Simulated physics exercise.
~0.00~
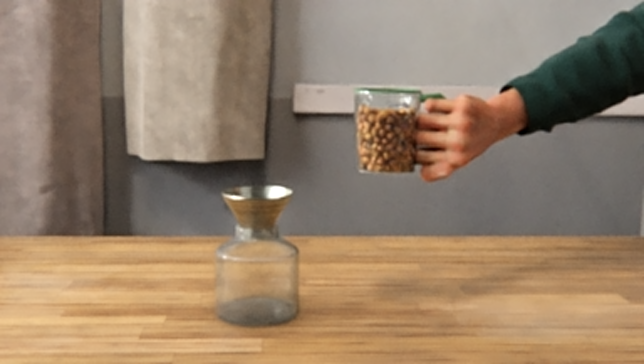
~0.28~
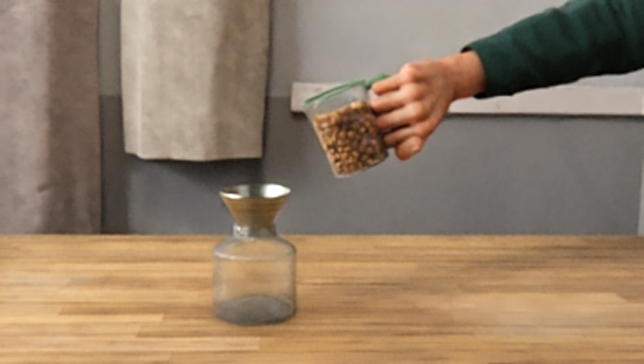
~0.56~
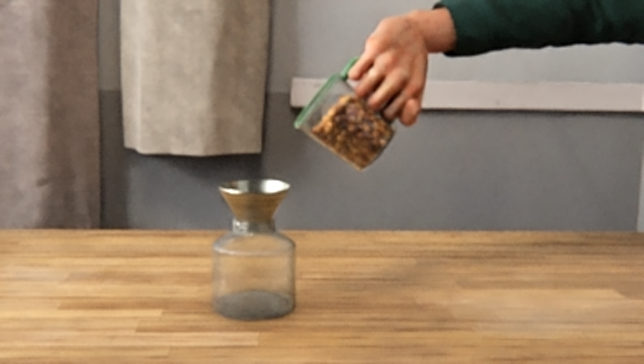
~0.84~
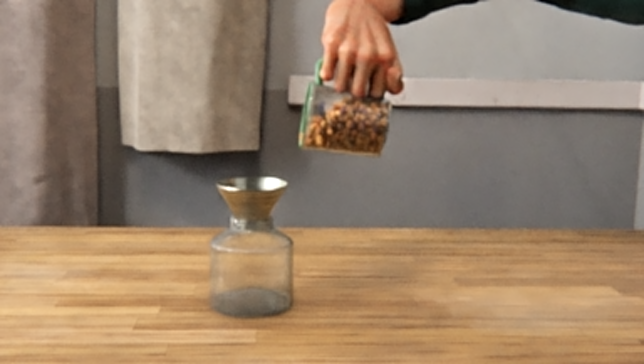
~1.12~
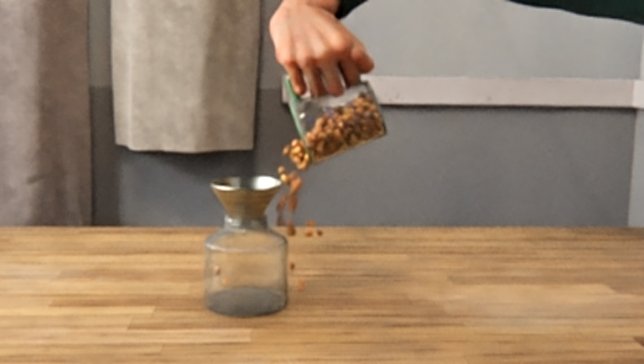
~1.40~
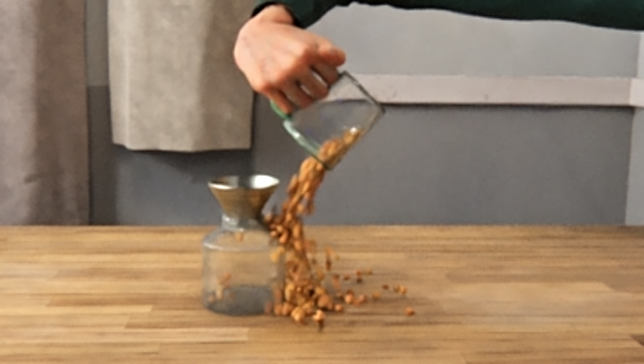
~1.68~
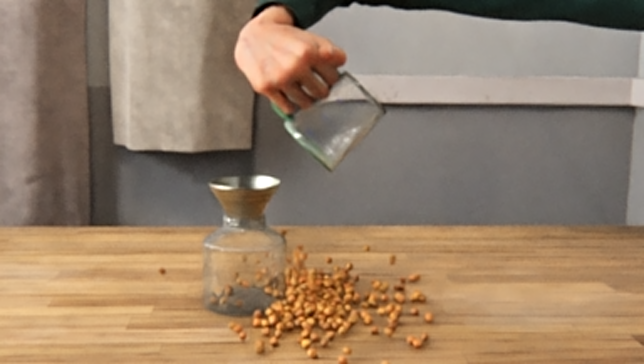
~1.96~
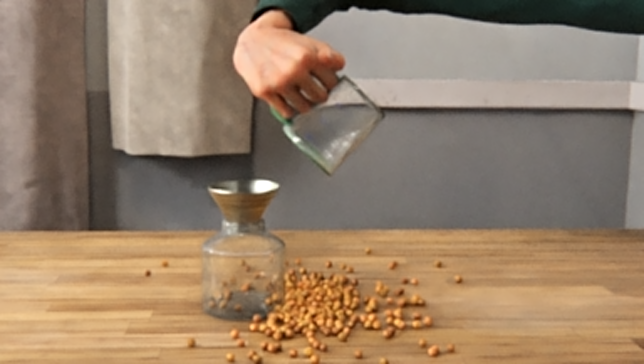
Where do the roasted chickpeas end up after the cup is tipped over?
The bulk of them lie scattered on the wooden table beside the jar. Hardly any are in the jar, and hardly any are left in the cup or funnel.
